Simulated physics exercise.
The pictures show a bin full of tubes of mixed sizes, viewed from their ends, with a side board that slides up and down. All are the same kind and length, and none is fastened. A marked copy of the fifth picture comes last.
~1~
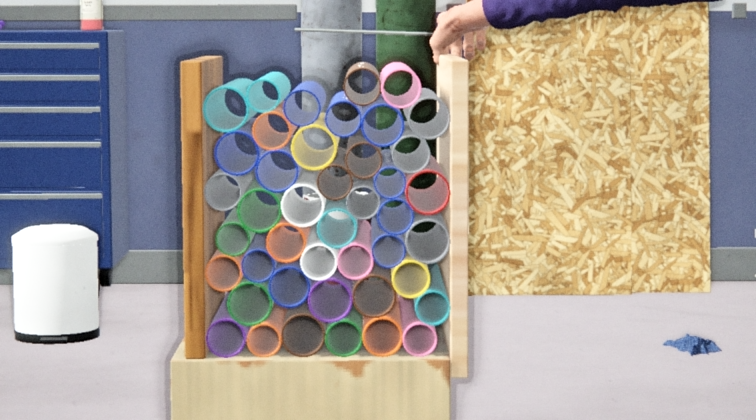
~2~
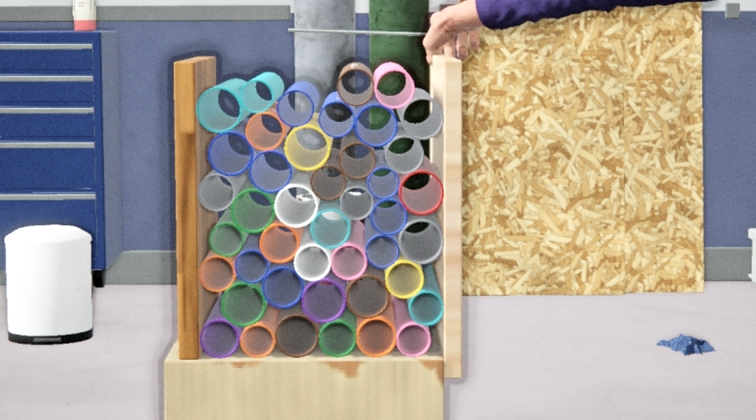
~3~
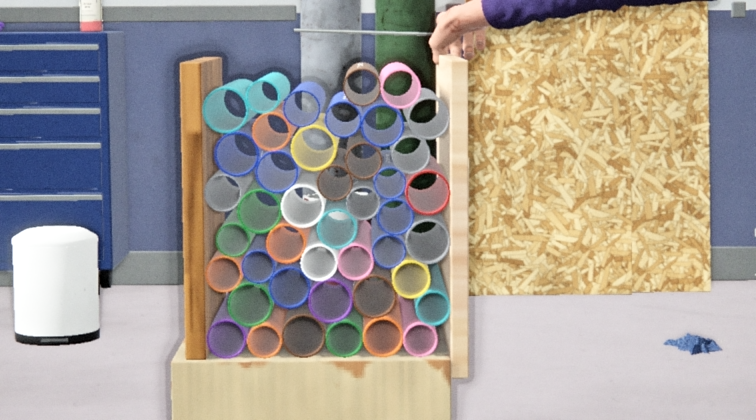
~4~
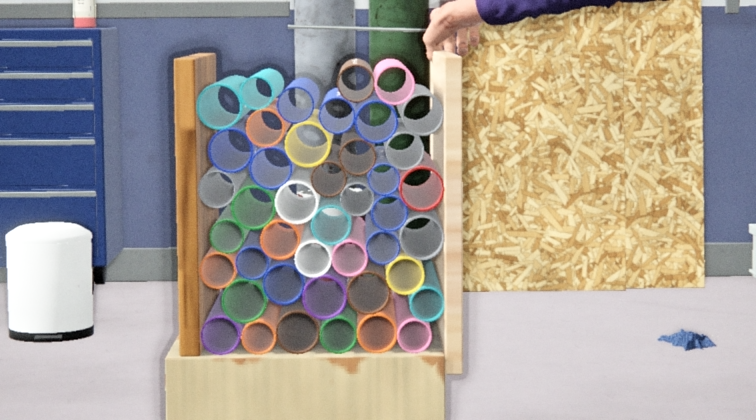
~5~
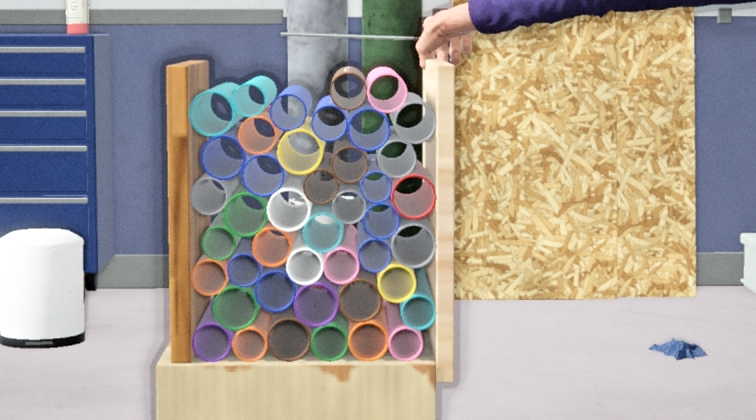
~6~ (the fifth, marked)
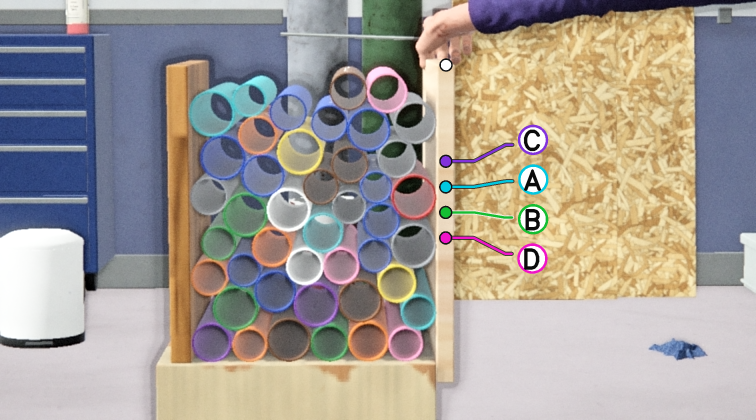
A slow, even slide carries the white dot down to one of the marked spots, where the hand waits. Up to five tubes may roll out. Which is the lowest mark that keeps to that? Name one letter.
Stop at B.
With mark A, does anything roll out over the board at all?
At A: Yes.
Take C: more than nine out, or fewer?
Fewer than nine.
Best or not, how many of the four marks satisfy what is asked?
Three of the four.
On the copy, A at (446, 187); B at (446, 213); C at (446, 161); D at (446, 238); the white dot at (446, 65).
On B. First, top of the board (437, 134).
Then, top of the board (436, 210).
Finally, top of the board (436, 212), five out over the board.
By contrast, A five out over the board; C none out over the board; D more than five out over the board.
